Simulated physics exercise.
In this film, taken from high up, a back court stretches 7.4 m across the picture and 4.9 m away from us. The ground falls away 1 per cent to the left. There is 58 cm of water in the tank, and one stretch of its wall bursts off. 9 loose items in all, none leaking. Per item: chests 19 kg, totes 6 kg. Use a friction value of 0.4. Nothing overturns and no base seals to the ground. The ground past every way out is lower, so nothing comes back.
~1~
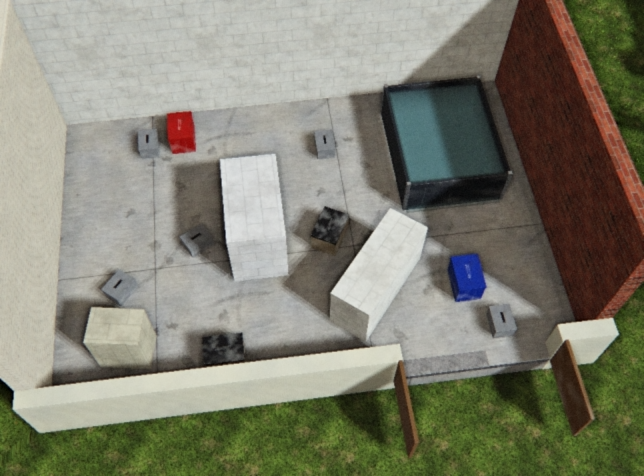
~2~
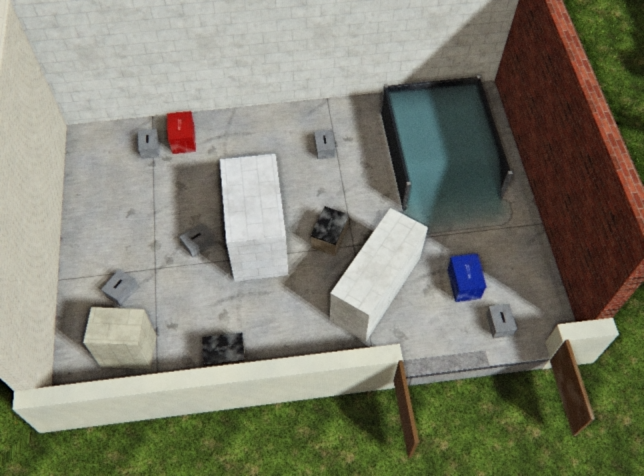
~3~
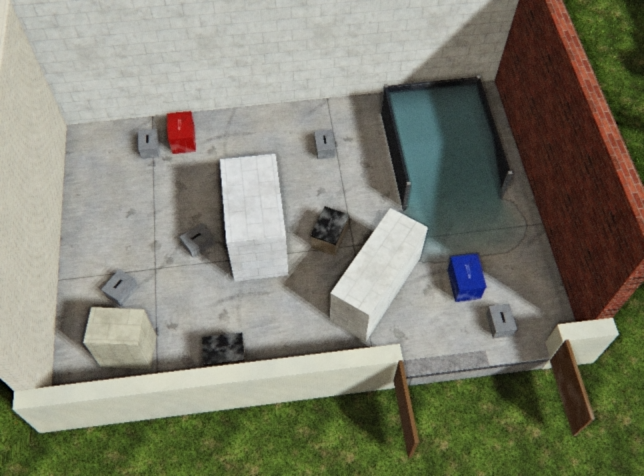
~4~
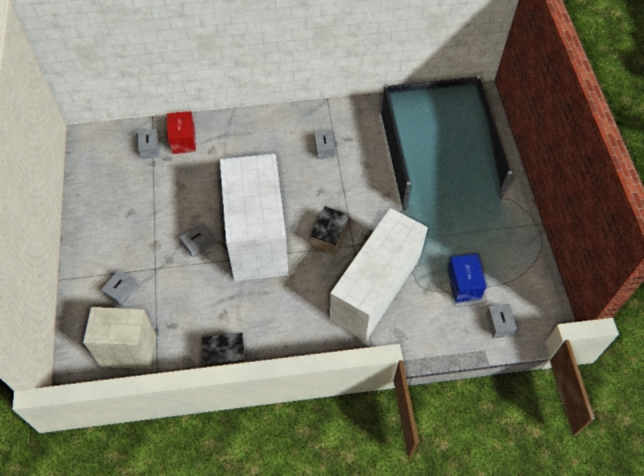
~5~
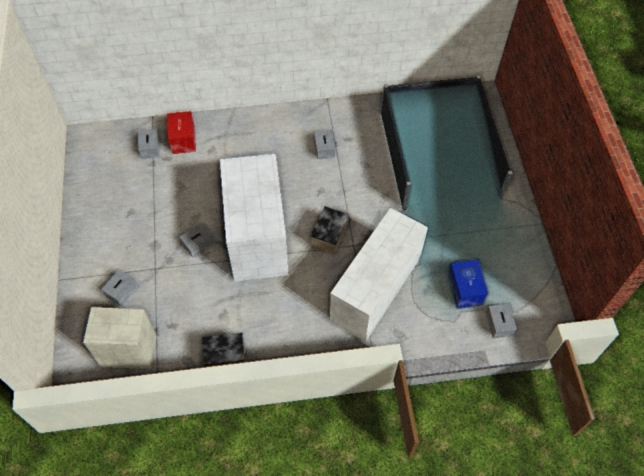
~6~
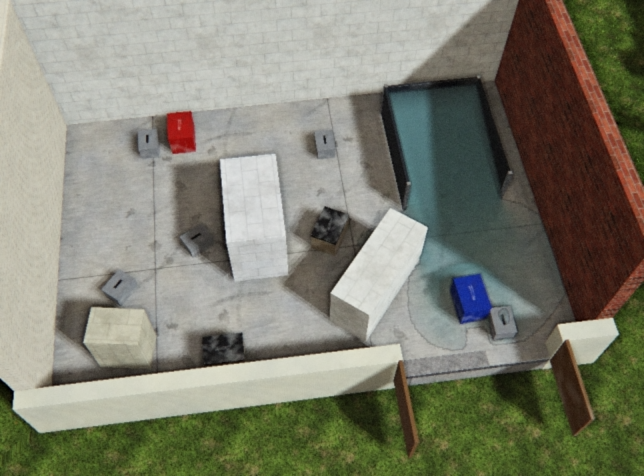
Water poured out of a tank in a walled yard when its near side burst off, spread across the paved ground toward the front, and pushed the blue chest a short way forward.
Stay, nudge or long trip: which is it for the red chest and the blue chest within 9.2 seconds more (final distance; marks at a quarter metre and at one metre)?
Here's my call: The red chest remains in place while the blue chest is pushed a long way.
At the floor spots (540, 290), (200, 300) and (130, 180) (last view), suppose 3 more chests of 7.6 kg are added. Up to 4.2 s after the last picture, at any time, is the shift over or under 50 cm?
In order: Above it, below it, below it.
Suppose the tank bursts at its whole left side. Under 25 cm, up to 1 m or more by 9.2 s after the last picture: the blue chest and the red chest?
Log: Blue chest negligible displacement; red chest large displacement.
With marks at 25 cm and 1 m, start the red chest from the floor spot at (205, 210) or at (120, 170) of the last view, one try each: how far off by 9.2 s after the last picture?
Respectively: It rests almost unmoved; it rests almost unmoved.
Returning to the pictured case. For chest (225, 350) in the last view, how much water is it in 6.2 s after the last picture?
Depth: Near 2 cm.
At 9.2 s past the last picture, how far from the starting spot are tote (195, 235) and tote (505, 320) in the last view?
Lab note - in order: 0 cm; washed out.
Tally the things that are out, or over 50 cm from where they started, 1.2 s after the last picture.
Result: 2.
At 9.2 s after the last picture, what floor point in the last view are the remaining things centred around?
Roughly at (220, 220).
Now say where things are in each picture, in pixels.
The red chest at (180, 125) rests on the ground; the blue chest at (469, 272), on the bottom; water covers 2.8 m2; 0 of 9 have shifted, in the first frame.
The red chest at (180, 125), on the bottom; the blue chest at (469, 272), on the bottom; 3.6 m2 under water; 0 of 9 have shifted, in the second frame.
The red chest at (180, 125), on the bottom; the blue chest at (469, 272), on the bottom; 4.6 m2 under water; 0 of 9 have shifted, in the third frame.
The red chest at (180, 125), on the bottom; the blue chest at (469, 272) rests on the ground; water covers 5.6 m2; 0 of 9 have shifted, in the fourth frame.
The red chest at (180, 125), on the bottom; the blue chest at (470, 278), on the bottom, 10 cm from its start; water covers 6.7 m2; 1 of 9 have shifted, in the fifth frame.
The red chest at (180, 125), on the bottom; the blue chest at (473, 293), on the bottom, 34 cm from its start; 7.8 m2 under water; 1 of 9 have shifted, in the sixth frame.
Then, 1.2 s after the last picture the red chest is near (180, 125), 0.0 m from its start, aground; the blue chest has gone out; 2 of 9 are out; 0 afloat.
Then, 3.8 s after the last picture the red chest is near (180, 125), 0.0 m from its start, aground; the blue chest has gone out; 2 of 9 are out; 0 afloat.
Then, 6.2 s after the last picture the red chest is near (180, 125), 0.0 m from its start, aground; the blue chest has gone out; 2 of 9 are out; 0 afloat.
Then, 9.2 s after the last picture the red chest is near (180, 125), 0.0 m from its start, aground; the blue chest has gone out; 2 of 9 are out; 0 afloat.
